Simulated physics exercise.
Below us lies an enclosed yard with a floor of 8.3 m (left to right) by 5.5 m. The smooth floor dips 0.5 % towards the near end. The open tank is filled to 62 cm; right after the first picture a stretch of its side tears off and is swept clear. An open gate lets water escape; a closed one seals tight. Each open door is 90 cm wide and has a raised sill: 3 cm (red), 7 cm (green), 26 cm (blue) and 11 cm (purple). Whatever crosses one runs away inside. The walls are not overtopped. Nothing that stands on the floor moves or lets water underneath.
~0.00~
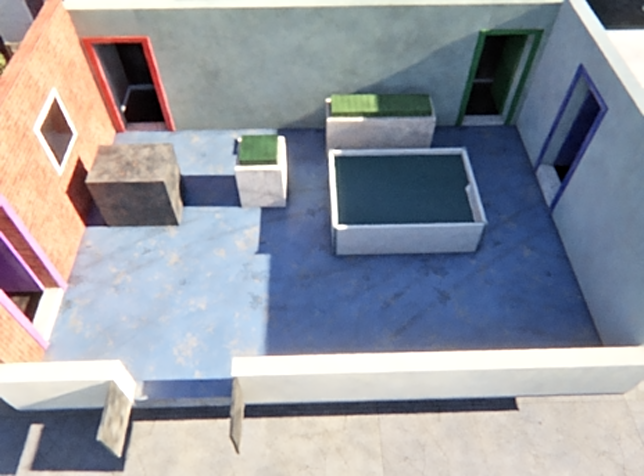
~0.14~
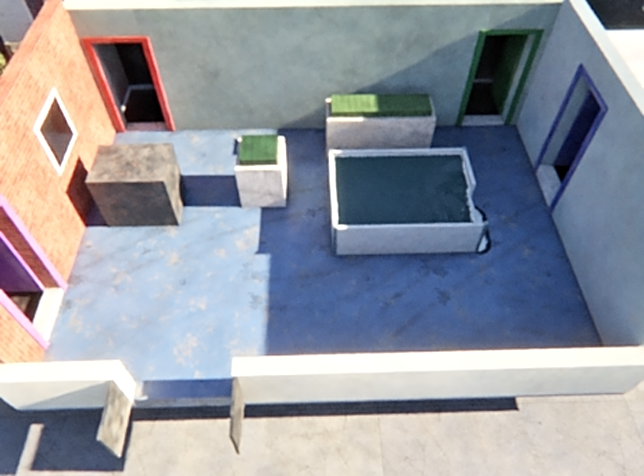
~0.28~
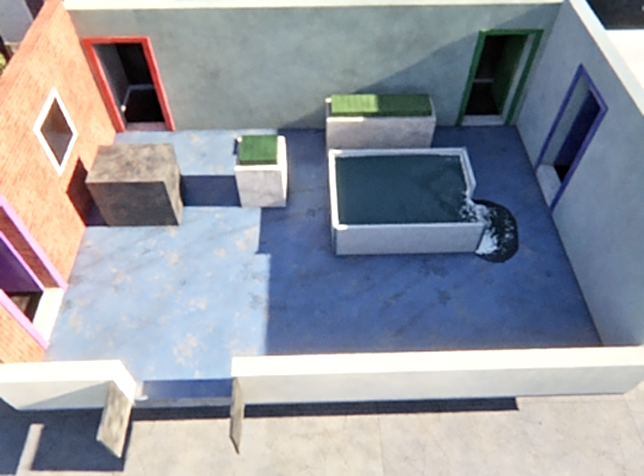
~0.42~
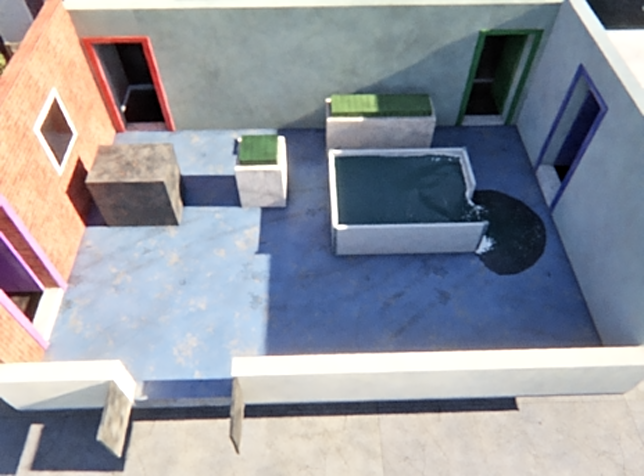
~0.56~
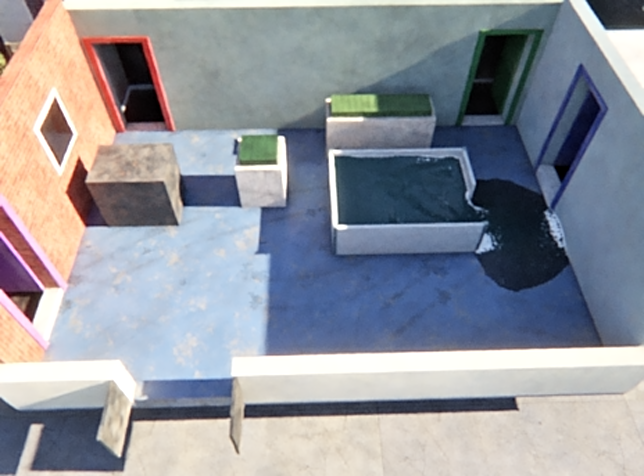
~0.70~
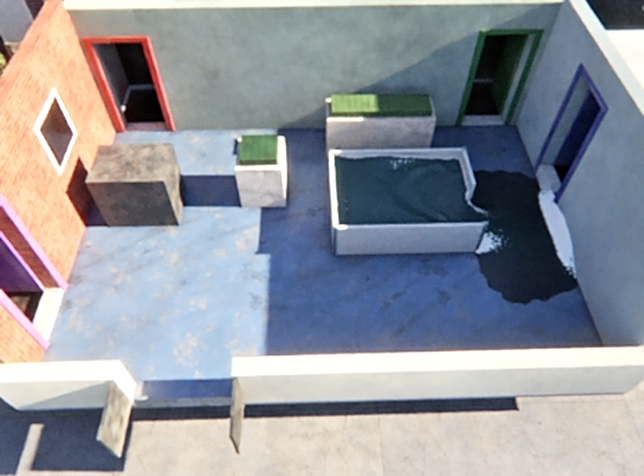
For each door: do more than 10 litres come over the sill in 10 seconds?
Within that time: At the red door it does not reach the limit; at the green door it passes the limit; at the blue door it stays under the limit; at the purple door it keeps below the limit.
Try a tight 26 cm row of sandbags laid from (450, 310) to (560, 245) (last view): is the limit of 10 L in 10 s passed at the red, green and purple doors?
Against that limit: Red under, green above, purple below.
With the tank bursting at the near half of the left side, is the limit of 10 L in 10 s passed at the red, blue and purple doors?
Against that limit: Red over, blue below, purple above.
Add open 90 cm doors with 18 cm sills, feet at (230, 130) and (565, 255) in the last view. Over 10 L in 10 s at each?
In that order: Under, past it.
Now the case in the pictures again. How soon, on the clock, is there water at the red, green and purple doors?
Red 6.5 s, green 1.8 s, purple 6.0 s.
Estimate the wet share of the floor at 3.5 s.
About 35 per cent.
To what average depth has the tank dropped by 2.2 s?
Roughly 38 cm on average.
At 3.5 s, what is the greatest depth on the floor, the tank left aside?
About 28 cm.
After 1.4 s water covers 10 % of the floor and is deepest (39 cm) near (546, 234); red door not reached, green door not reached, blue door 22 cm at the sill, 0 L in, purple door not reached.
After 2.2 s water covers 20 % of the floor and is deepest (37 cm) near (605, 358); red door not reached, green door 17 cm at the sill, 8 L in, blue door 23 cm at the sill, 2 L in, purple door not reached.
After 3.5 s water covers 35 % of the floor and is deepest (28 cm) near (605, 358); red door not reached, green door 18 cm at the sill, 84 L in, blue door 16 cm at the sill, 3 L in, purple door not reached.
After 6.0 s water covers 80 % of the floor and is deepest (20 cm) near (609, 370); red door not reached, green door 13 cm at the sill, 161 L in, blue door 11 cm at the sill, 4 L in, purple door not reached.
After 10.0 s water covers 95 % of the floor and is deepest (12 cm) near (609, 370); red door 2 cm at the sill, 0 L in, green door 8 cm at the sill, 193 L in, blue door 6 cm at the sill, 4 L in, purple door 9 cm at the sill, 0 L in.
